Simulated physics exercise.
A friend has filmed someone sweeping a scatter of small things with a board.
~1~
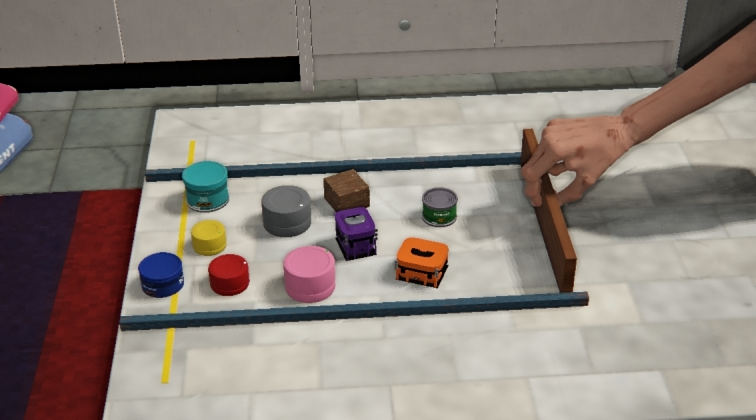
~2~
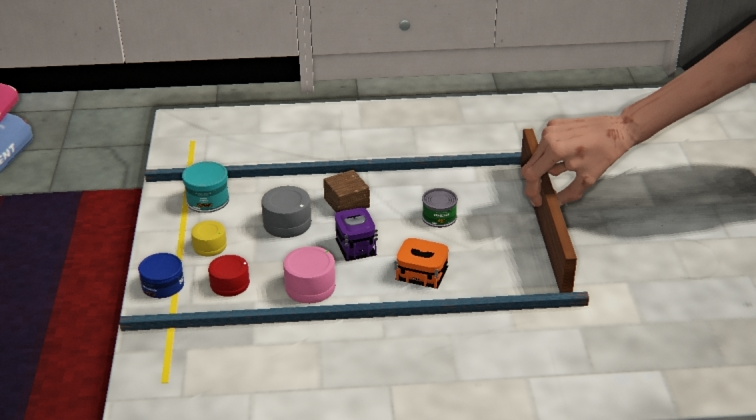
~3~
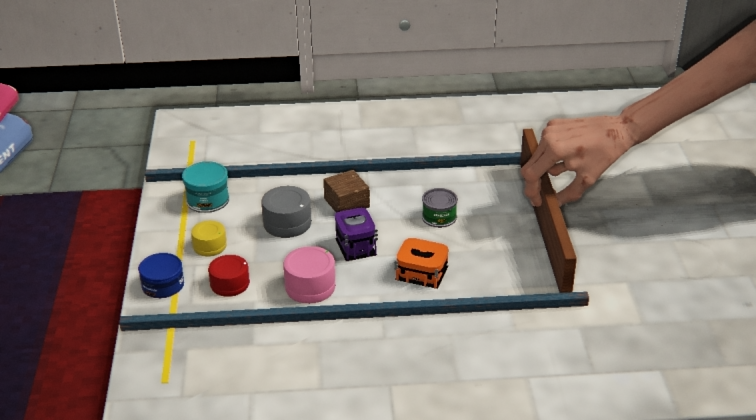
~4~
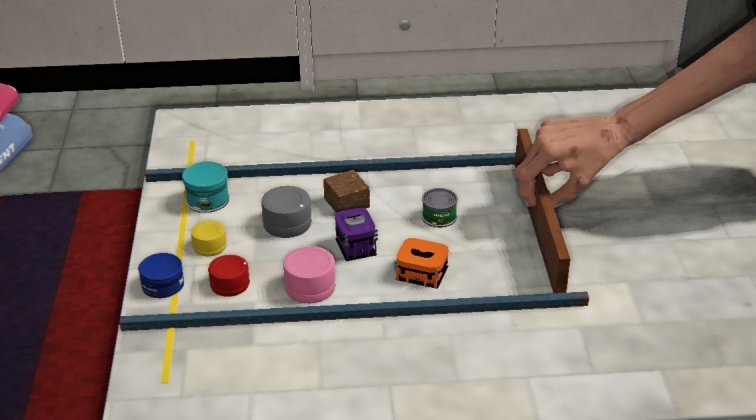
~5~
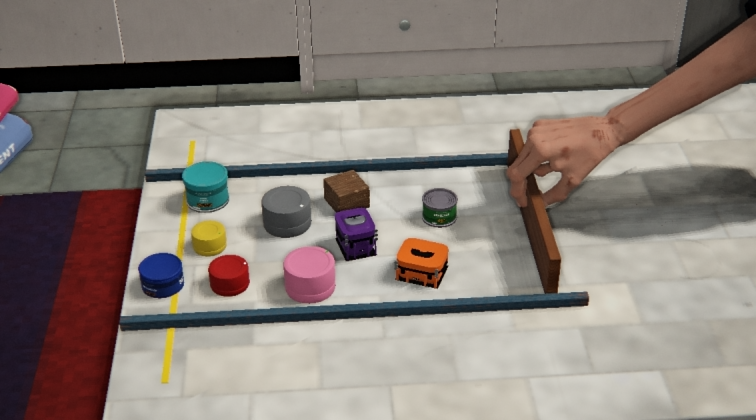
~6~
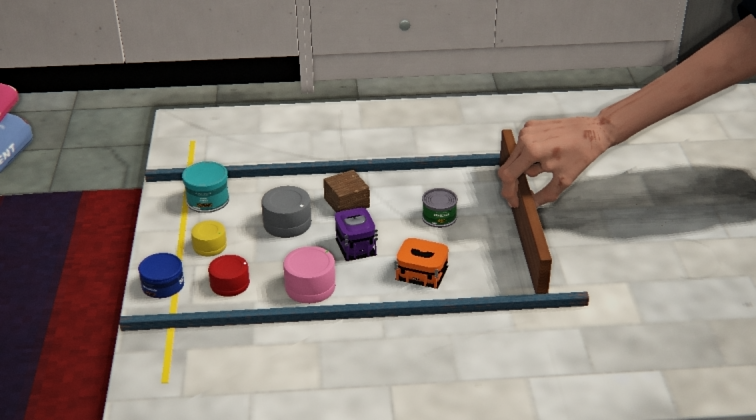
On a pale tiled surface, a hand slides a wooden board slightly left toward scattered containers.
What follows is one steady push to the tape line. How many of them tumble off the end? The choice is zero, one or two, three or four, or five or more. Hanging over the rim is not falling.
Here the number that fall off is five or more.
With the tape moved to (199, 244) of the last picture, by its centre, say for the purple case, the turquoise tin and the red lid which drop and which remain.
The purple case stays on; the turquoise tin is kept; the red lid falls.
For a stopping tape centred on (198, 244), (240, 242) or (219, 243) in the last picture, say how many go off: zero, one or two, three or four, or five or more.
For each place: 3 or 4; one or two; 1 or 2.
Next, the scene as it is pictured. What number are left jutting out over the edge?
The number is 0.
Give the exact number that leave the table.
The count is 6.
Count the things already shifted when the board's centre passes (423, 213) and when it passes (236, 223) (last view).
The counts are 2 and 10.
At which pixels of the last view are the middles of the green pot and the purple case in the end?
The green pot at (164, 223), the purple case at (162, 243).
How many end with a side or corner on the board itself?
4 of them.
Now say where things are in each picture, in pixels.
In the first picture, blue tub (162, 275); turquoise tin (206, 187); yellow lid (209, 238); board (546, 207); tape (181, 245).
In the second picture, turquoise tin (206, 187); purple case (356, 234).
In the third picture, yellow lid (209, 238); brown block (347, 193).
In the fourth picture, blue tub (162, 276); pink lid (310, 275).
In the fifth picture, turquoise tin (206, 187); orange case (422, 263).
In the sixth picture, blue tub (162, 276); turquoise tin (206, 187); yellow lid (209, 238); board (524, 208); tape (181, 245).
Soon after, none off yet; blue tub at rest near (162, 276); turquoise tin at rest near (206, 187); yellow lid at rest near (209, 238).
By the end, the number that fall off is five or more; fallen, pink lid, grey lid, red lid, yellow lid, turquoise tin and blue tub.
